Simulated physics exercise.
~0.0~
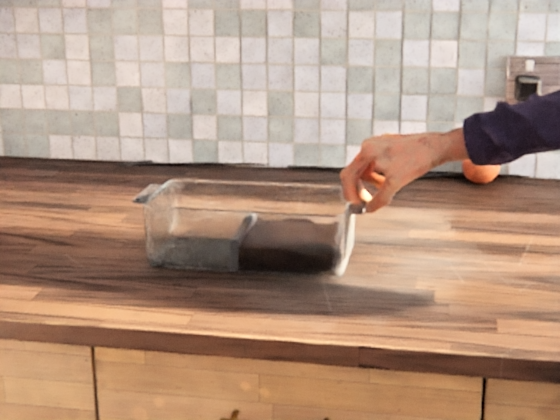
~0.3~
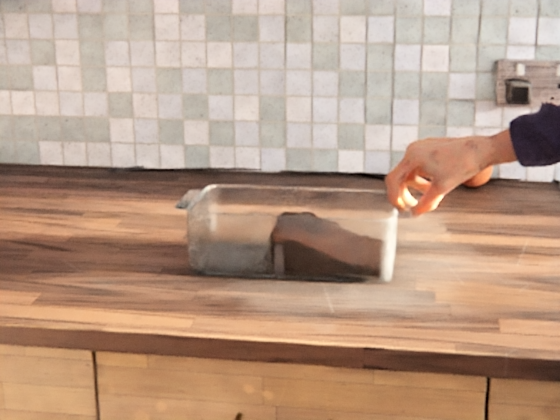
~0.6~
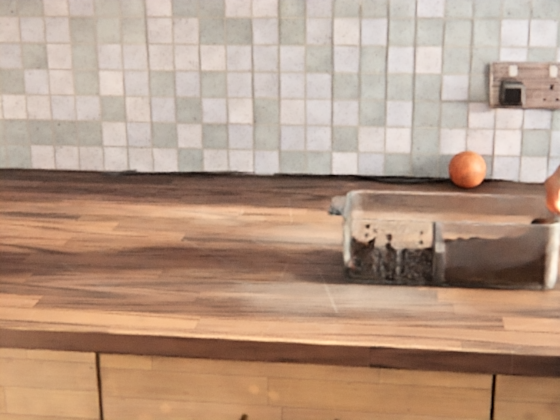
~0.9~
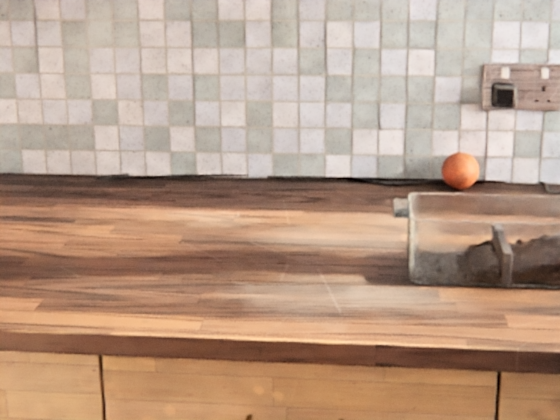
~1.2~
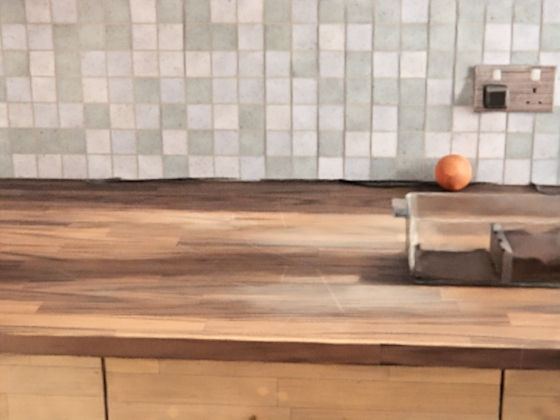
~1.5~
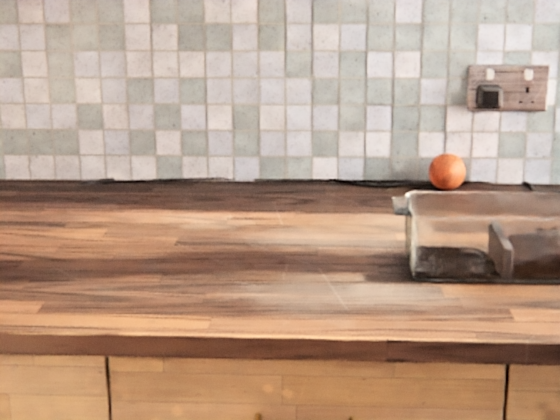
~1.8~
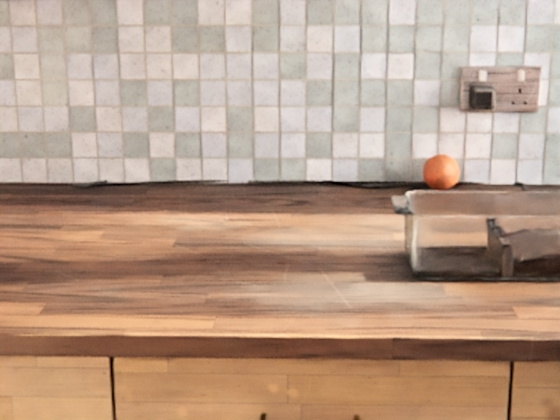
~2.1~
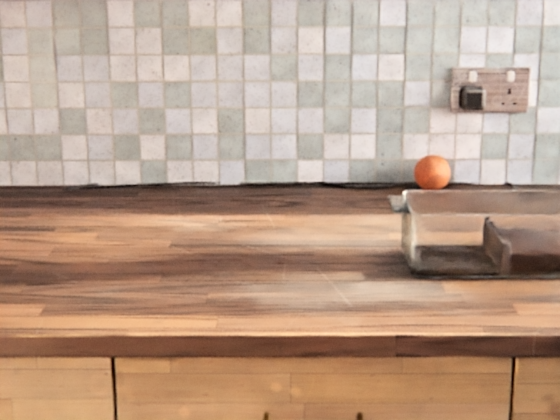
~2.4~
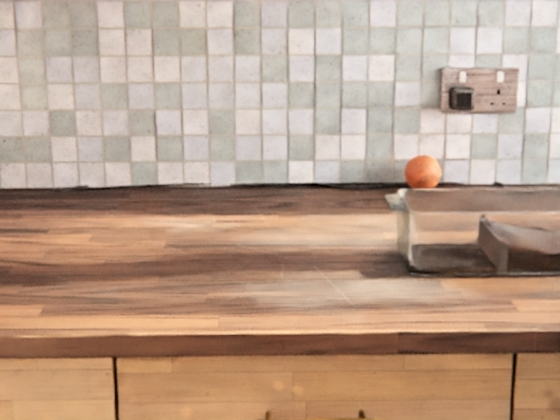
On a wooden worktop, a hand pulls a clear, divided food box of dark coffee to the right, past an orange near the tiled wall. Some coffee crosses the low divider to the left side, and the box ends at rest, partly out of view, with most still on the right.
